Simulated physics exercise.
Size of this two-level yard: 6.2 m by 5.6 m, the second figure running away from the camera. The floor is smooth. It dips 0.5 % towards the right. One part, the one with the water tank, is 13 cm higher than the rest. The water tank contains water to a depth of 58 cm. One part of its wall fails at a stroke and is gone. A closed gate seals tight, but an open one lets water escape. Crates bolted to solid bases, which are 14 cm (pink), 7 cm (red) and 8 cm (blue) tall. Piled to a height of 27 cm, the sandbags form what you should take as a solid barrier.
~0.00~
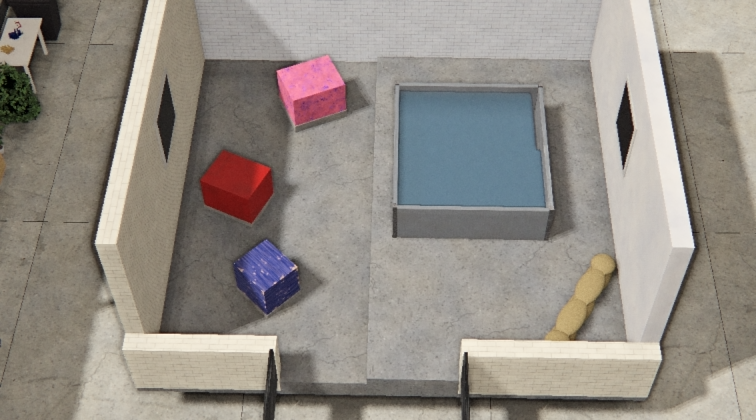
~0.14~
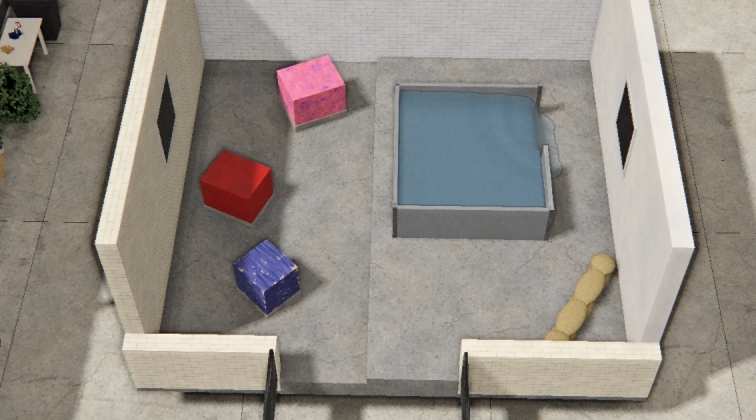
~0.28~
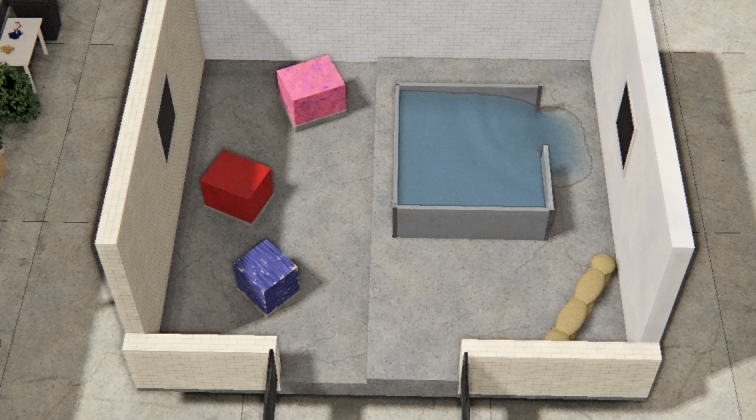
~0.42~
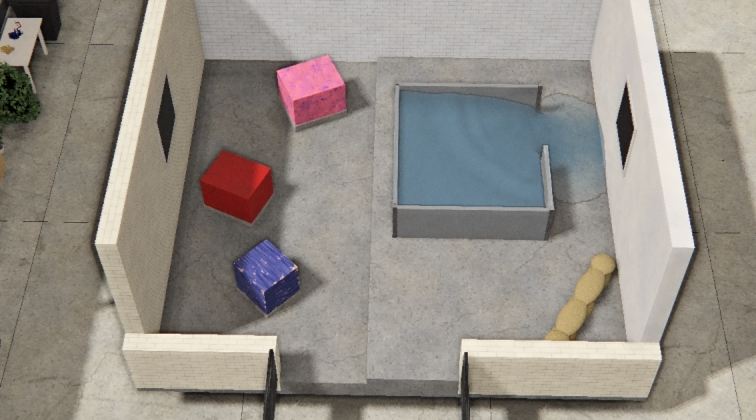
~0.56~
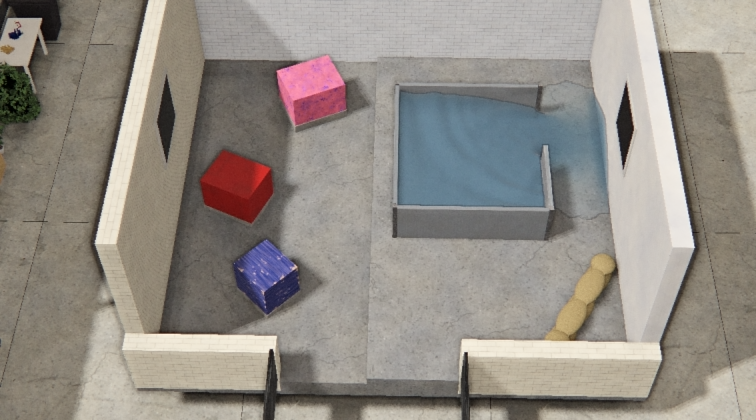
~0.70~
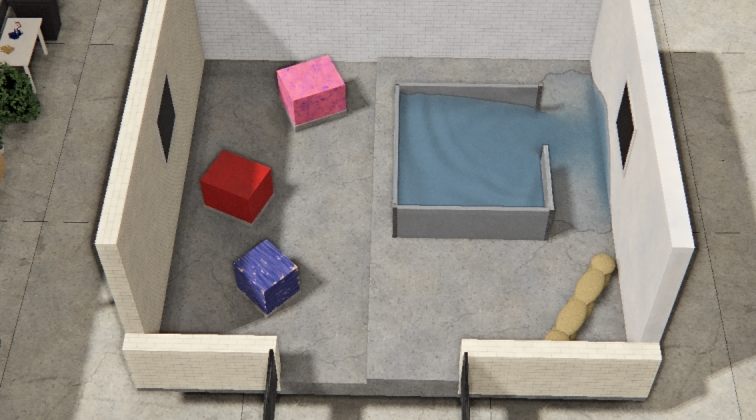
A gray tank's right wall opens and water pours out, spreading across the floor.
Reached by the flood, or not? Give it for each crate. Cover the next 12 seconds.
Pink crate - yes. Red crate - yes. Blue crate - yes.
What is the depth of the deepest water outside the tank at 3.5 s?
Some 32 cm deep.
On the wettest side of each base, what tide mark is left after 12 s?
Pink 25 cm, red 12 cm, blue 13 cm at the peak.
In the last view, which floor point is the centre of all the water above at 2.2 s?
Near (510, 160).
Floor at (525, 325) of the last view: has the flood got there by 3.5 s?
Awash.
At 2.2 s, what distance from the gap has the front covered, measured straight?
Around 3.8 metres.
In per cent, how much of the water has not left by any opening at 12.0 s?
Remaining: Roughly 84 %.
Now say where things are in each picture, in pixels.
The first picture shows still water, 58 cm deep, in the water tank at (471, 148).
In the second picture, water pours out at (537, 138) and has run 0.6 m, to (551, 176); deepest outside 16 cm, 58 cm at the water tank's back.
In the third picture, the front is at (584, 173), 0.8 m from the gap at (537, 138); 0.8 m2 of floor is under water; 58 cm left at the back of the water tank.
In the fourth picture, the front is at (596, 110), 1.2 m from the gap at (537, 139); 1.6 m2 of floor is under water; 58 cm left at the back of the water tank.
In the fifth picture, the front is at (594, 93), 1.5 m from the gap at (537, 138); 1.9 m2 of floor is under water; 58 cm left at the back of the water tank.
In the sixth picture, the front is at (592, 79), 1.7 m from the gap at (537, 138); 2.0 m2 of floor is under water; 52 cm left at the back of the water tank.
After 1.4 s water covers 15 % of the floor and is deepest (55 cm) near (589, 60); pink plinth not reached, red plinth not reached, blue plinth not reached.
After 2.2 s water covers 30 % of the floor and is deepest (46 cm) near (590, 68); pink plinth not reached, red plinth not reached, blue plinth not reached.
After 3.5 s water covers 55 % of the floor and is deepest (32 cm) near (349, 103); pink plinth reached, red plinth not reached, blue plinth not reached.
After 7.0 s water covers 95 % of the floor and is deepest (19 cm) near (350, 95); pink plinth reached, red plinth reached, blue plinth reached.
After 12.0 s water covers 95 % of the floor and is deepest (15 cm) near (324, 128); highest at the pink plinth 25 cm, highest at the red plinth 12 cm, highest at the blue plinth 13 cm.
